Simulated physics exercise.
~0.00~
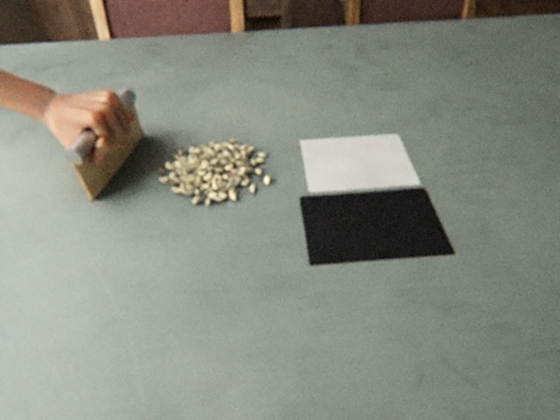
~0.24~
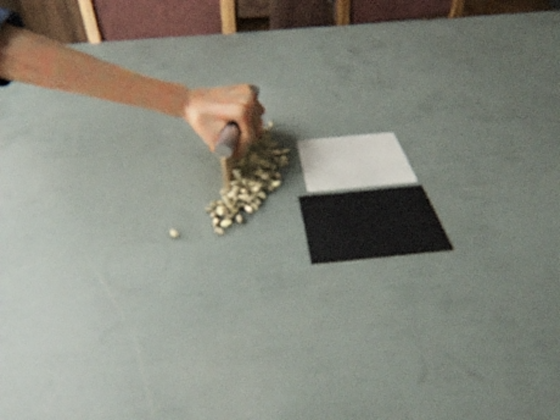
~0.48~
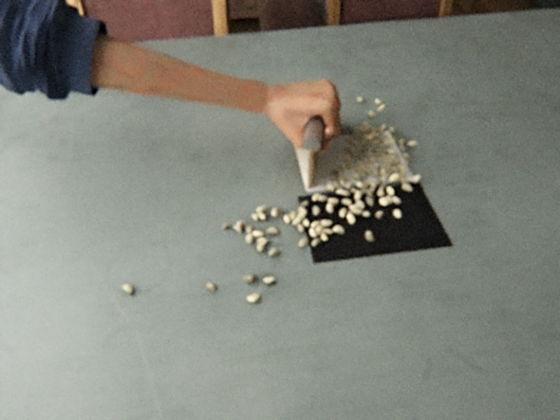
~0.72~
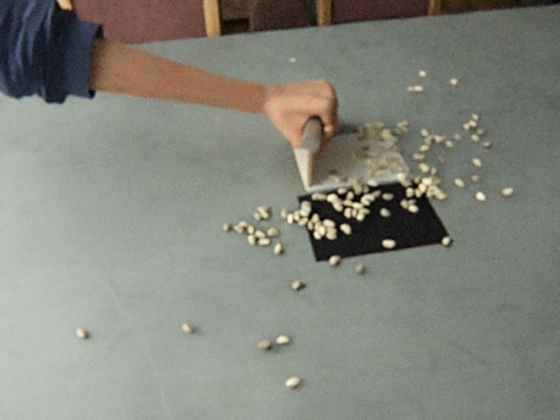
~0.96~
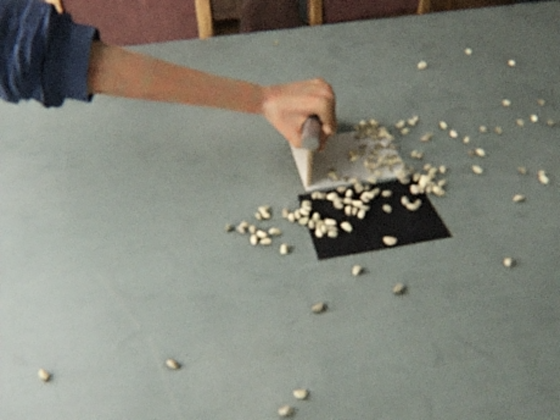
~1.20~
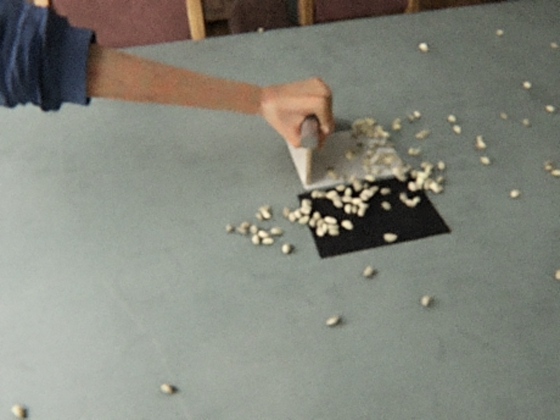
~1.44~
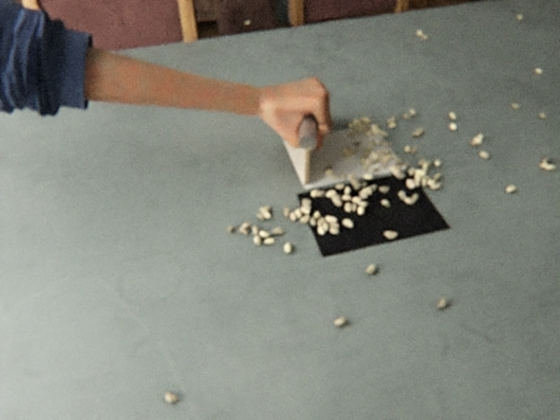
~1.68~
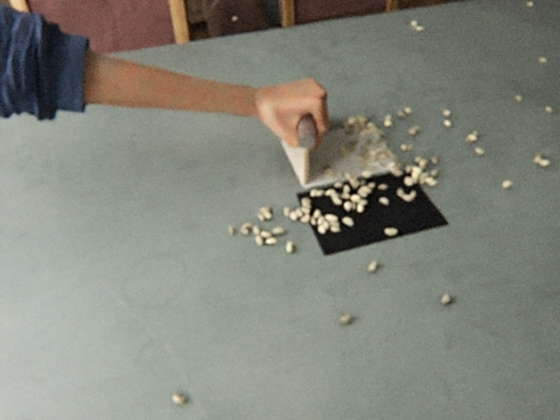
The clip shows a hand pushing a pile of small white beans rightwards across a grey table with a scraper, over a white sheet and a black sheet, then stopping on the white one as beans scatter outwards, ending spread over both sheets and the surrounding table.
